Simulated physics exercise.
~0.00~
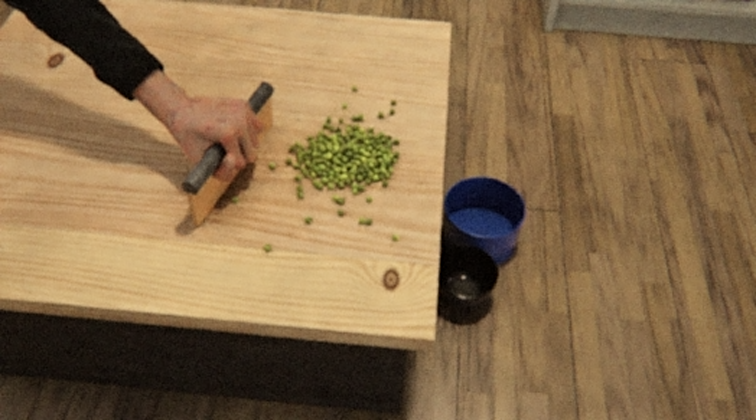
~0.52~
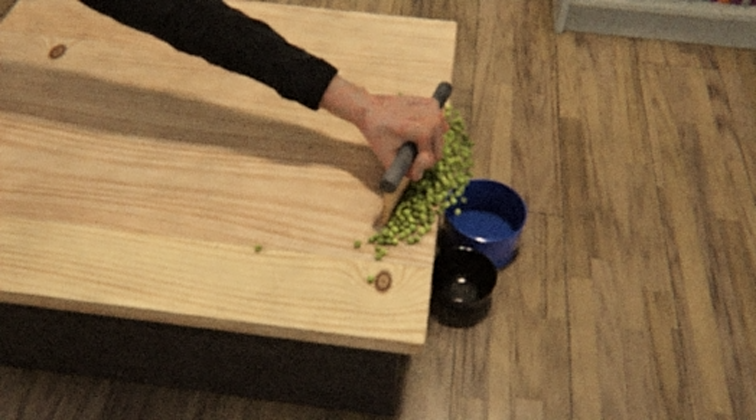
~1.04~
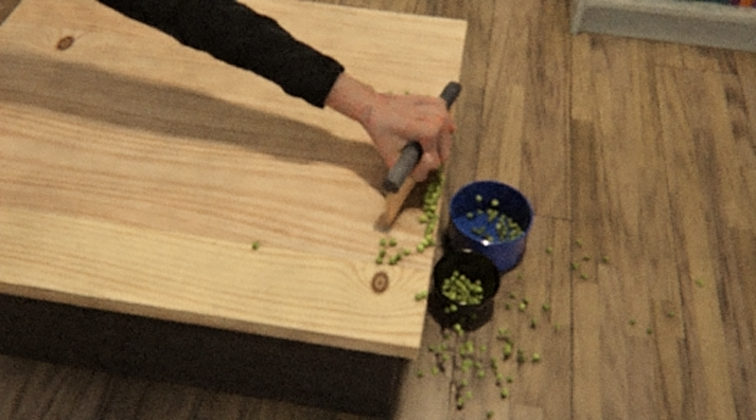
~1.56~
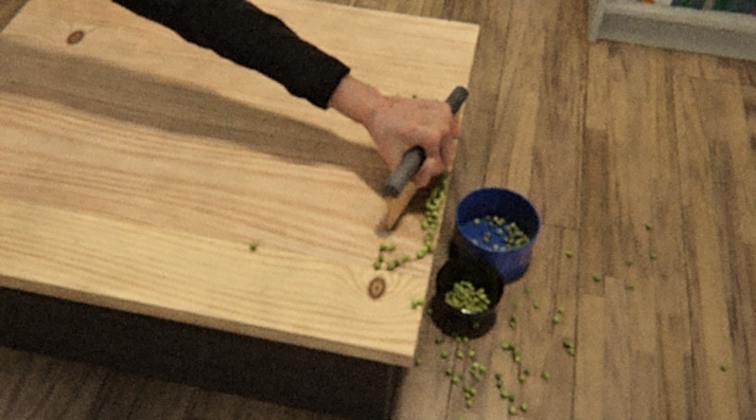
On a wooden tabletop, a hand pushing green peas rightward over the edge, some landing in two containers, others scattering across the floor.
